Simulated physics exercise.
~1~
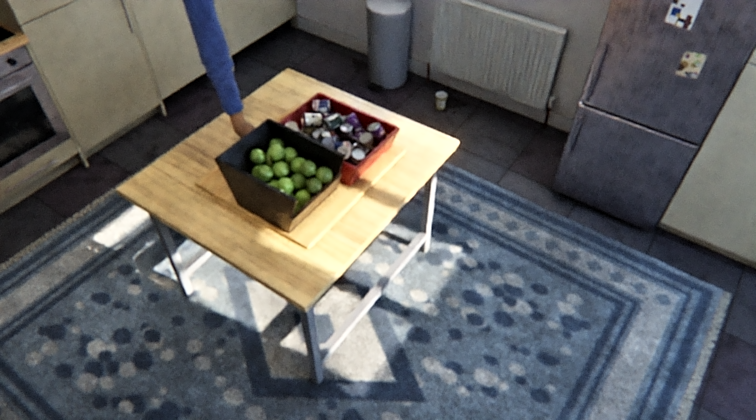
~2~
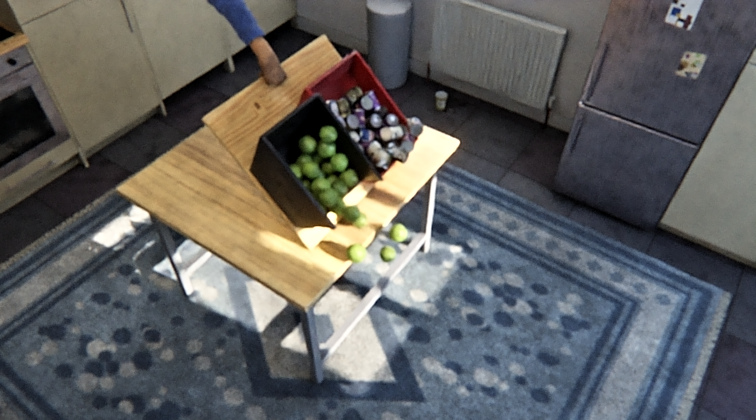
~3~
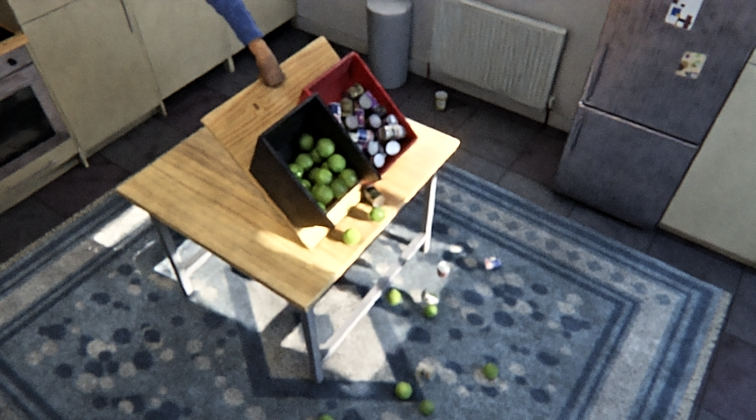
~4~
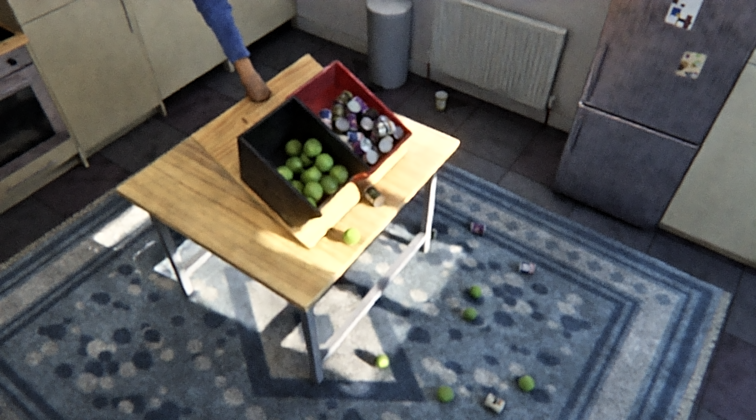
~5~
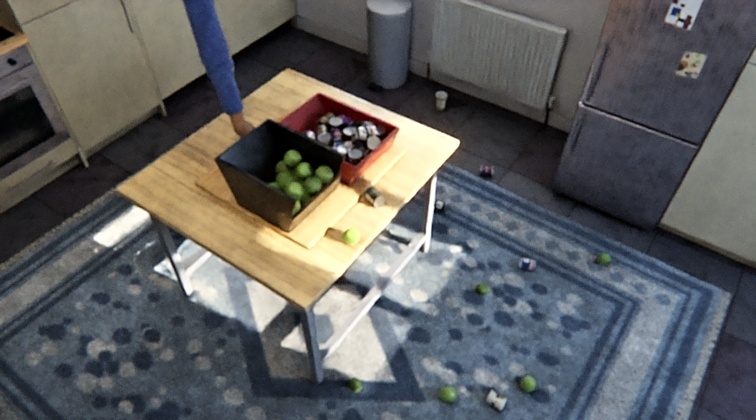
Arm levering up a board holding red and black tubs, spilling some green apples and small tins, then lowering it flat.
